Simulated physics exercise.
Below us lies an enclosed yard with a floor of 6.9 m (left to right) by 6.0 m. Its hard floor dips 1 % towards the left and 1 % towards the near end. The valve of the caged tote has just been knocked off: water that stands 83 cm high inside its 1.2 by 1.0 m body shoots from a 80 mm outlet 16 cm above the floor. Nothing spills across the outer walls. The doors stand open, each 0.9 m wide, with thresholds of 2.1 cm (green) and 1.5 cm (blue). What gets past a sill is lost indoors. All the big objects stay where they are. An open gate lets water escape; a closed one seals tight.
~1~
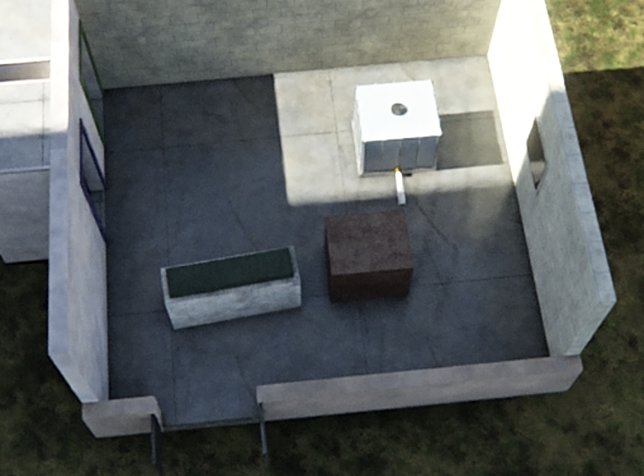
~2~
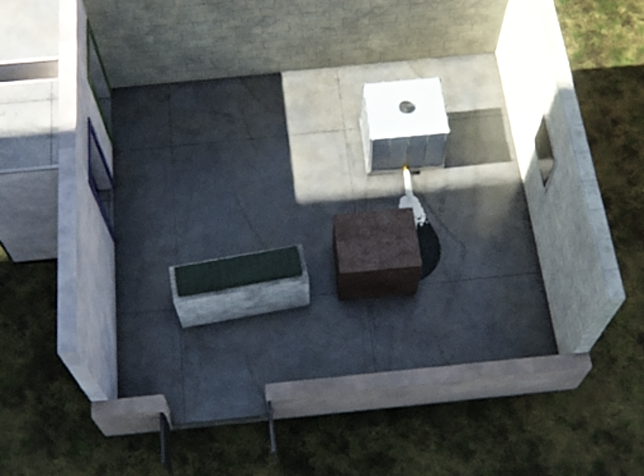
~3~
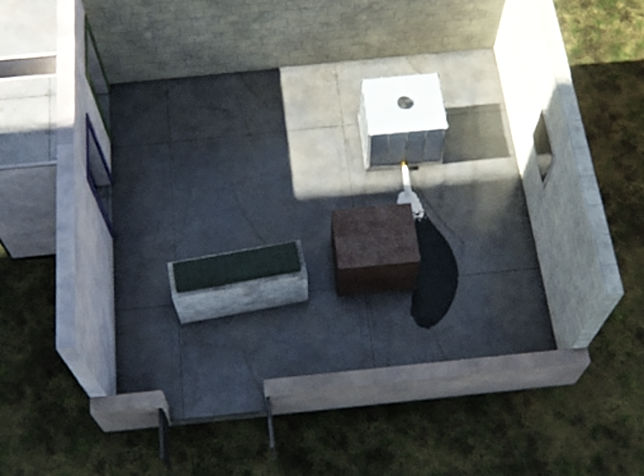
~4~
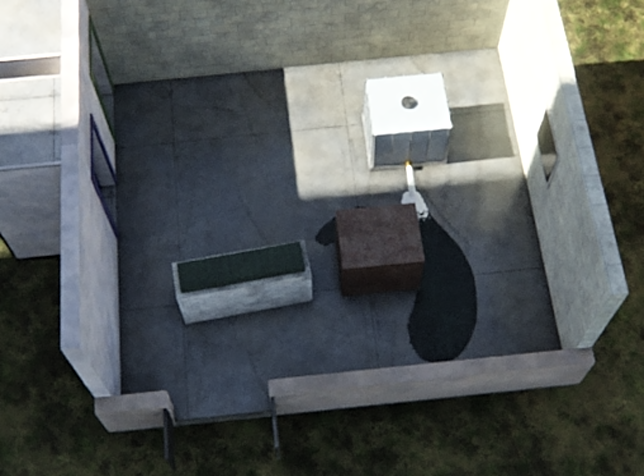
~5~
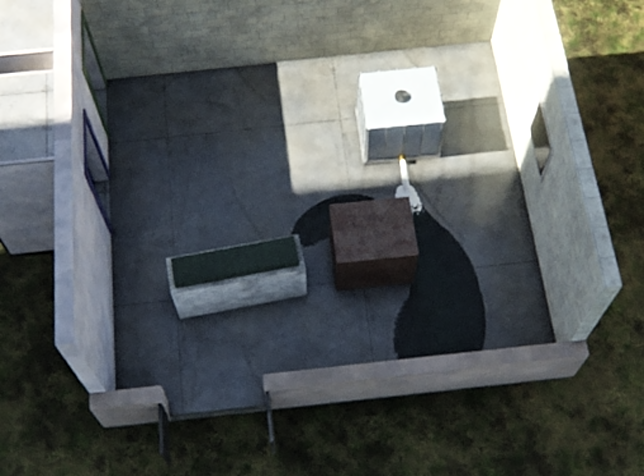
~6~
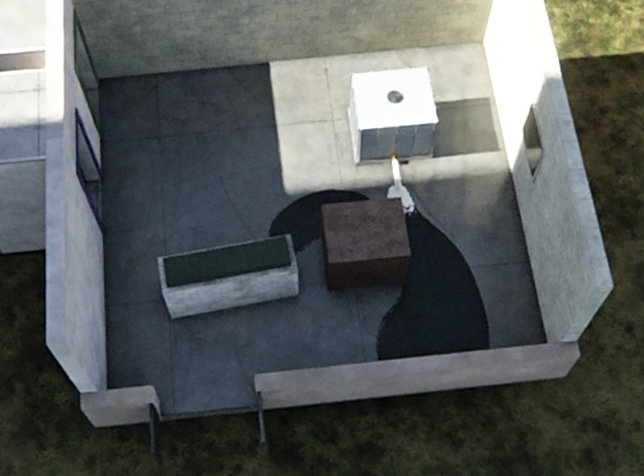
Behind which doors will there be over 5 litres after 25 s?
One by one: At the green door it keeps below the limit; at the blue door it keeps below the limit.
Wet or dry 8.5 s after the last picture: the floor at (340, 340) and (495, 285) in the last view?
In turn: Under water, under water.
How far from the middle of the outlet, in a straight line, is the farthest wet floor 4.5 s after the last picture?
Roughly 4.8 m.
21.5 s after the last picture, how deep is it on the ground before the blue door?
Roughly 0.8 cm deep.
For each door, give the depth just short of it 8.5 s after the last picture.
Depths in cm: Green 0.0, blue 0.0.
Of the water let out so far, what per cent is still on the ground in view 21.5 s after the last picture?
About 86 per cent.
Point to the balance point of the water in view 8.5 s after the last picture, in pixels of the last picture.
Around (371, 307).
Then, 1.5 s after the last picture water covers 15 % of the floor and is deepest (6 cm) near (389, 226); green door not reached, blue door not reached.
Then, 4.5 s after the last picture water covers 25 % of the floor and is deepest (6 cm) near (389, 226); green door not reached, blue door not reached.
Then, 8.5 s after the last picture water covers 35 % of the floor and is deepest (5 cm) near (389, 226); green door not reached, blue door not reached.
Then, 12.5 s after the last picture water covers 45 % of the floor and is deepest (6 cm) near (389, 226); green door not reached, blue door not reached.
Then, 21.5 s after the last picture water covers 50 % of the floor and is deepest (5 cm) near (389, 226); green door not reached, blue door 0.74 cm at the sill, 0 L in.
